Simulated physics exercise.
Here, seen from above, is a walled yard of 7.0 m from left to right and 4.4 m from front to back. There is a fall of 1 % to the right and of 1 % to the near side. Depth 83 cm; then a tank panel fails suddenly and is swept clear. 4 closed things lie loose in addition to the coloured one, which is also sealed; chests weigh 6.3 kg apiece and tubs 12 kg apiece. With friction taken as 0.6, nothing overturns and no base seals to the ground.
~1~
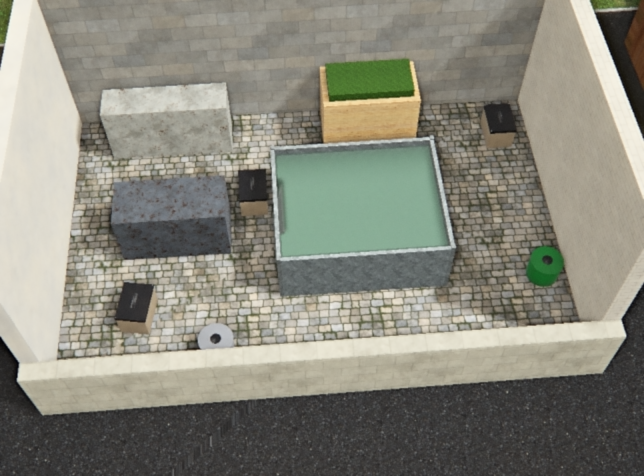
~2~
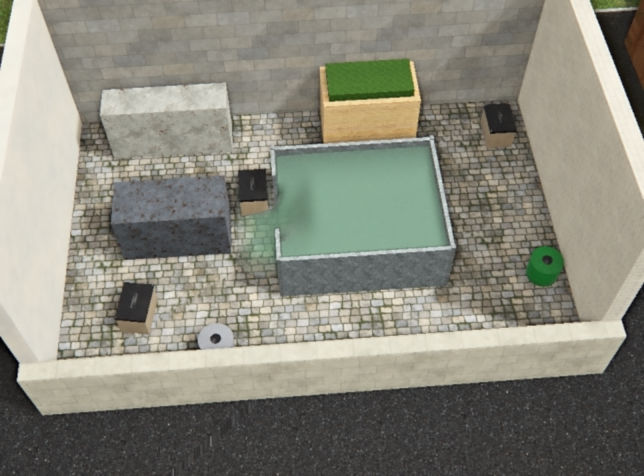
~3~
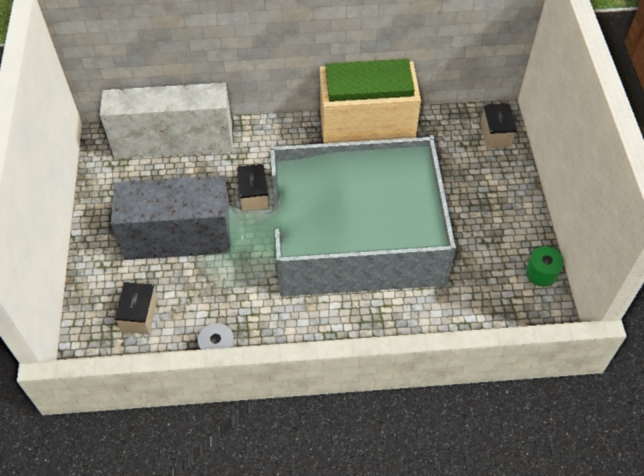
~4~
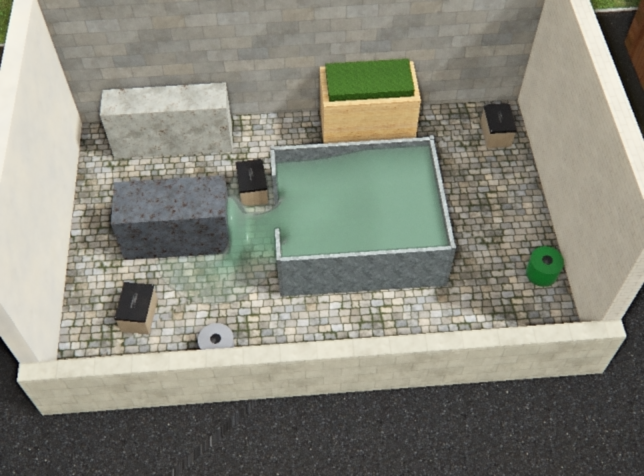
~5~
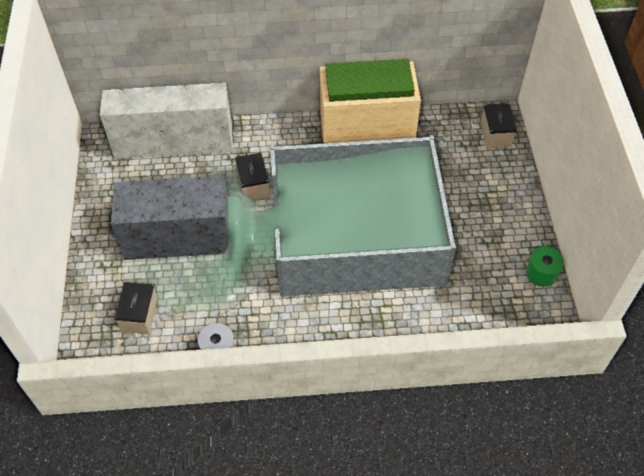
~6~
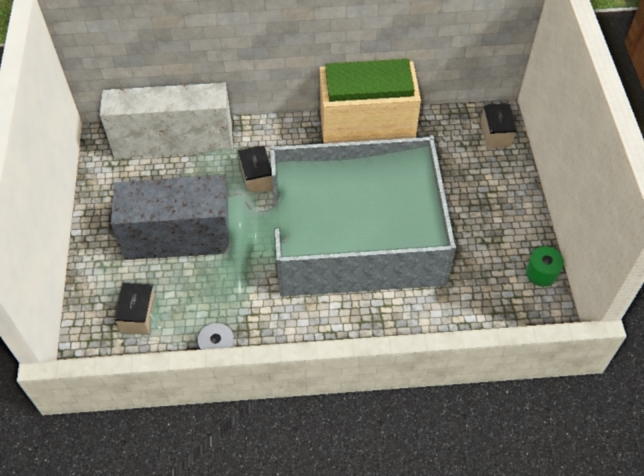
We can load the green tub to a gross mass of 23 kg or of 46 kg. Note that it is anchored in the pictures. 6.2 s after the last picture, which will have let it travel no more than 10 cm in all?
Ballast needed: The lesser.
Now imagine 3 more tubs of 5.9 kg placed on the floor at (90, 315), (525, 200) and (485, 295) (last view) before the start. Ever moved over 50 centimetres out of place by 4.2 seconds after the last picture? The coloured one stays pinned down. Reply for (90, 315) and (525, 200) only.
One after the other: Goes beyond it, then does not reach it.
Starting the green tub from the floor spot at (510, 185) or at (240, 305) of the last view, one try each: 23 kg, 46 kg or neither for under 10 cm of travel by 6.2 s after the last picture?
First spot: Light mass works; second spot: No mass works.
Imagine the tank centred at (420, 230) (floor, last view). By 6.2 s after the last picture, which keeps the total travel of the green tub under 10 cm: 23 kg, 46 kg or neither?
Lab note - in that case: Lighter mass suffices.
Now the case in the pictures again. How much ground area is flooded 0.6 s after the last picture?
Some 14 m2.
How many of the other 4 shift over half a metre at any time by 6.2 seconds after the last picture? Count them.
The tally stands at 3.
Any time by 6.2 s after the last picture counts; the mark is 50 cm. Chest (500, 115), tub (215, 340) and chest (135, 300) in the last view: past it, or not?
Below the mark, beyond the mark, beyond the mark.
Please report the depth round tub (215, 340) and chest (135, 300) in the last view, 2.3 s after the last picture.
Depths: Near 17 cm, then near 16 cm.
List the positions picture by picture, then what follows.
In the first picture, the green tub at (547, 260) rests on the ground; 3.9 m2 under water; 0 of 5 have shifted.
In the second picture, the green tub at (547, 260) rests on the ground; water covers 4.4 m2; 0 of 5 have shifted.
In the third picture, the green tub at (547, 260), on the bottom; water covers 4.9 m2; 1 of 5 have shifted.
In the fourth picture, the green tub at (547, 260), on the bottom; water covers 5.6 m2; 1 of 5 have shifted.
In the fifth picture, the green tub at (547, 260) rests on the ground; water covers 6.5 m2; 1 of 5 have shifted.
In the sixth picture, the green tub at (547, 260), on the bottom; water covers 8.2 m2; 1 of 5 have shifted.
Then, 0.6 s after the last picture the green tub would be 0 cm from its start with 23 kg and 0 cm from its start with 46 kg; 0 cm of water round it then.
Then, 2.3 s after the last picture the green tub would be 0 cm from its start with 23 kg and 0 cm from its start with 46 kg; 0 cm of water round it then.
Then, 4.2 s after the last picture the green tub would be 0 cm from its start with 23 kg and 0 cm from its start with 46 kg; 5 cm of water round it then.
Then, 6.2 s after the last picture the green tub would be 0 cm from its start with 23 kg and 0 cm from its start with 46 kg; 9 cm of water round it then.
